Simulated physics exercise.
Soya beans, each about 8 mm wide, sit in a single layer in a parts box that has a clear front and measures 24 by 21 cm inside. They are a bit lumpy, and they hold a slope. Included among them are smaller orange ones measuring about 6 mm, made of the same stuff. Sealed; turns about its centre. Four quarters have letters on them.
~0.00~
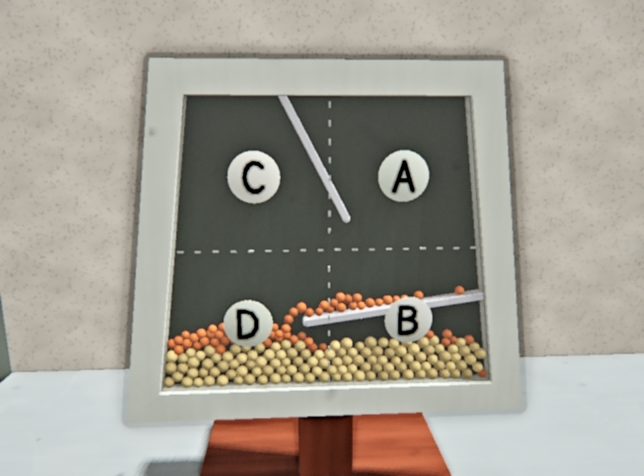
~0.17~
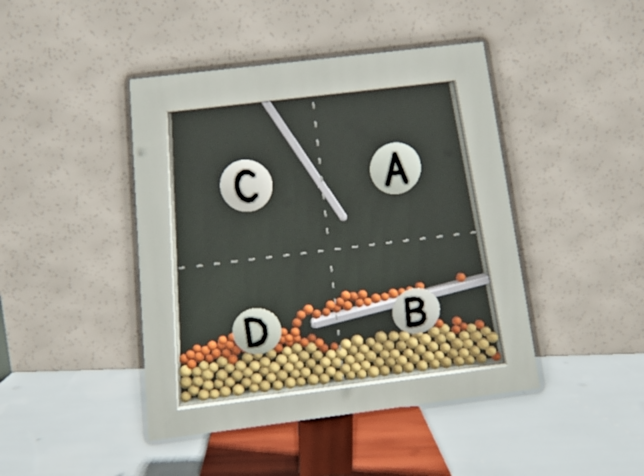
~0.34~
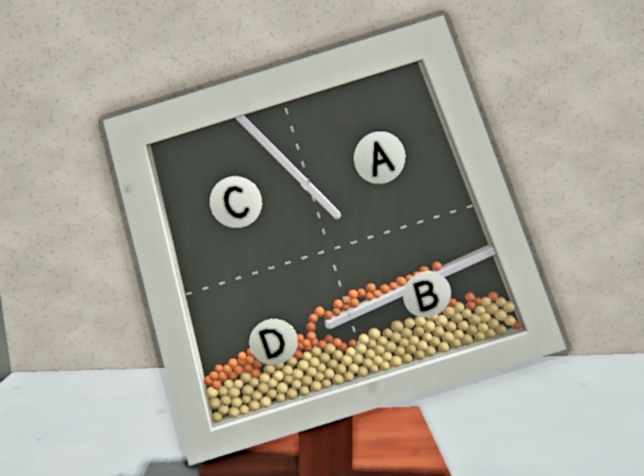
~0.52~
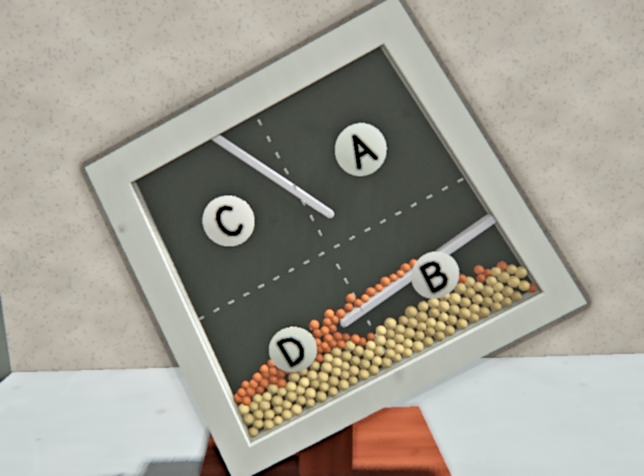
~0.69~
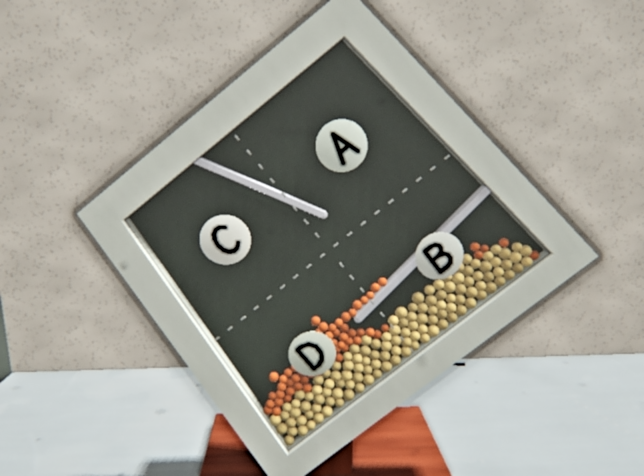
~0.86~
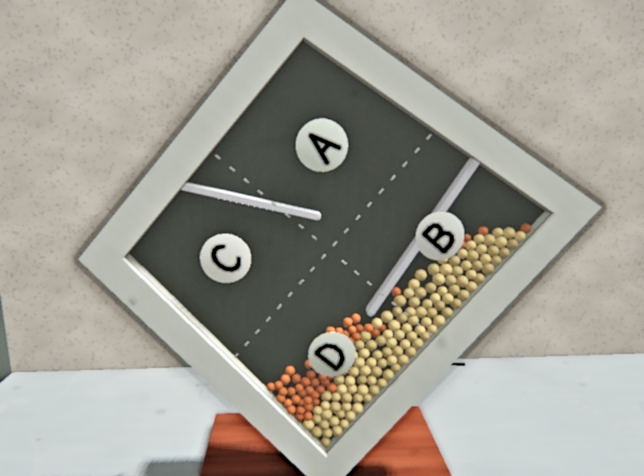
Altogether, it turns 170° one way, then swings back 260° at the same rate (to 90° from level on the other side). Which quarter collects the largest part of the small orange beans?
It is B.
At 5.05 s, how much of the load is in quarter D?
The share there is near 60 %.
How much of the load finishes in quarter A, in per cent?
Some 5 percent.
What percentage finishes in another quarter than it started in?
Roughly 45 per cent.
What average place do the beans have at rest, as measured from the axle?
It lies close to 6 centimetres left and 5 centimetres below.
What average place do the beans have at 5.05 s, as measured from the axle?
Offset approx. 6 cm left, 7 cm below.
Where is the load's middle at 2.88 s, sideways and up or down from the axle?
Position estimate: Right 6 cm, below 4 cm.
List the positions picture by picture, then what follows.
The first frame shows level; about 190 beans; beans centred (316, 350); top one (459, 291); A (404, 176), B (408, 320), C (254, 177), D (248, 324).
The second frame shows turned 6° anticlockwise; beans centred (328, 350); top one (461, 278).
The third frame shows turned 17° anticlockwise; beans centred (347, 349); top one (437, 267); wall ends (336, 214), (329, 324).
The fourth frame shows turned 28° anticlockwise; beans centred (363, 345); top one (414, 264).
The fifth frame shows turned 38° anticlockwise; beans centred (376, 341); top one (504, 243).
The sixth frame shows turned 49° anticlockwise; beans centred (378, 343); top one (526, 229); A (322, 146), B (440, 236), C (226, 259), D (332, 354).
After 2.88 s, it stands 170° anticlockwise; the beans' middle is 6 cm right of and 4 cm below the centre; C 80 %, D 20 %; small ones, C 60 %, D 40 %.
After 5.05 s, it stands 40° anticlockwise; the beans' middle is 6 cm left of and 7 cm below the centre; C 40 %, D 60 %; small ones, C 40 %, D 60 %.
After 7.22 s, it stands 90° clockwise; the beans' middle is 7 cm left of and 4 cm below the centre; B 75 %, D 25 %; small ones, B 80 %, D 20 %.
At rest by 8.2 s, it stands 90° clockwise; A 5 %, B 80 %, C 0 %, D 15 %; small ones, A 5 %, B 85 %, D 10 %.
